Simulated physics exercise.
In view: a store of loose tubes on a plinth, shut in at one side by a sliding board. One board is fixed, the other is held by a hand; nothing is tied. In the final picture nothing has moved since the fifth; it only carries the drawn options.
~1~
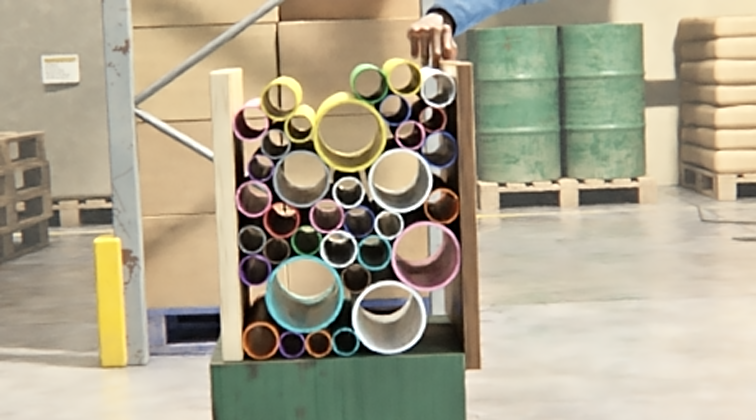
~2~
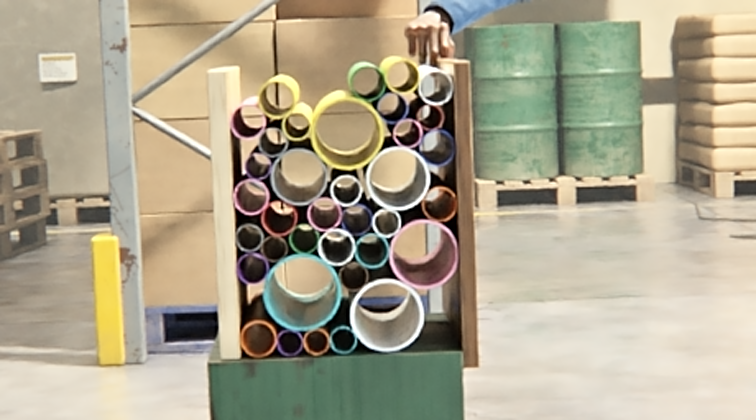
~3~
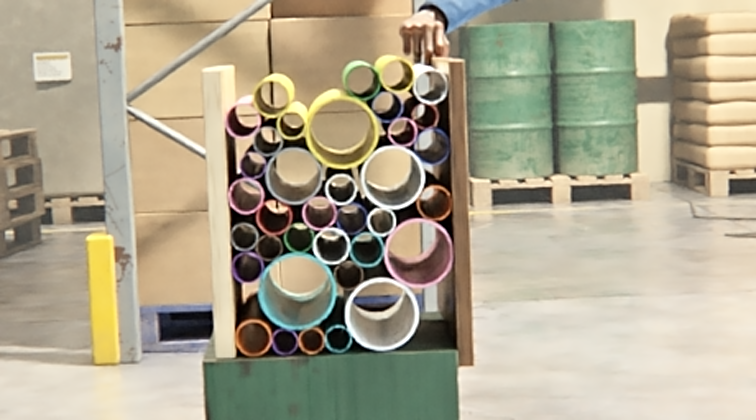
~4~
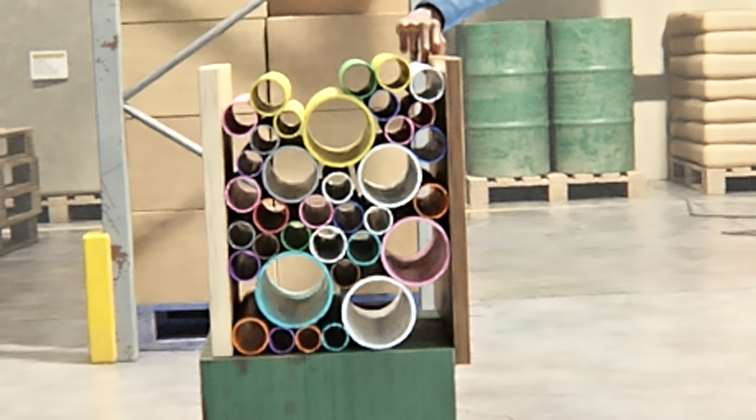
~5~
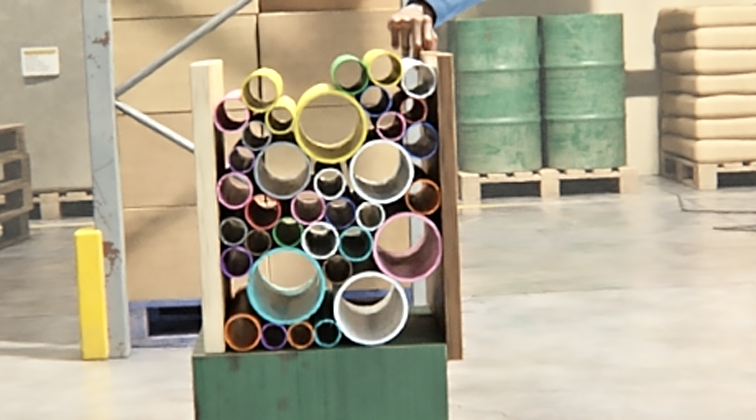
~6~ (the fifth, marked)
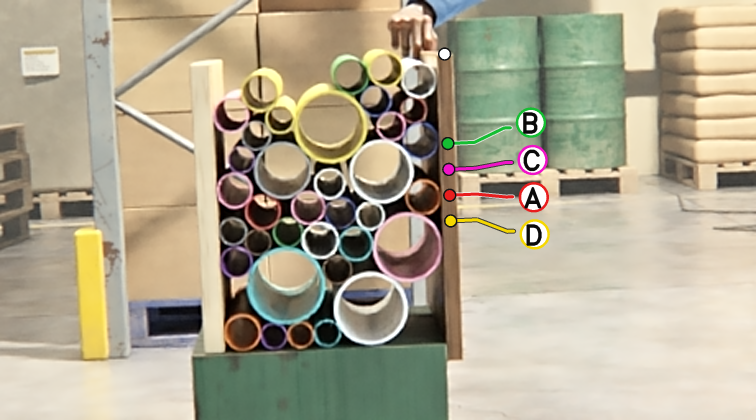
To begin with, colourful loose tubes of mixed sizes sit stacked between two upright boards on a green plinth in a warehouse, a hand resting at the top right. The whole view then slides slightly left, drums and boxes included, while the tubes, boards and hand show no clear movement among themselves.
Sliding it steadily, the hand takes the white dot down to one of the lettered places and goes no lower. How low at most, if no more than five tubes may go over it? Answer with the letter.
Lower it to C and no more.
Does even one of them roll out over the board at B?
Yes.
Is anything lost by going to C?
Yes, at C.
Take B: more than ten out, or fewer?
It loses fewer than ten.
On the copy, A at (450, 195); B at (448, 143); C at (449, 169); D at (451, 221); the white dot at (445, 54).
On C. First, top of the board (437, 109).
Then, top of the board (440, 168).
Finally, top of the board (440, 169), three out over the board.
By contrast, A more than five out over the board; B one out over the board; D more than five out over the board.
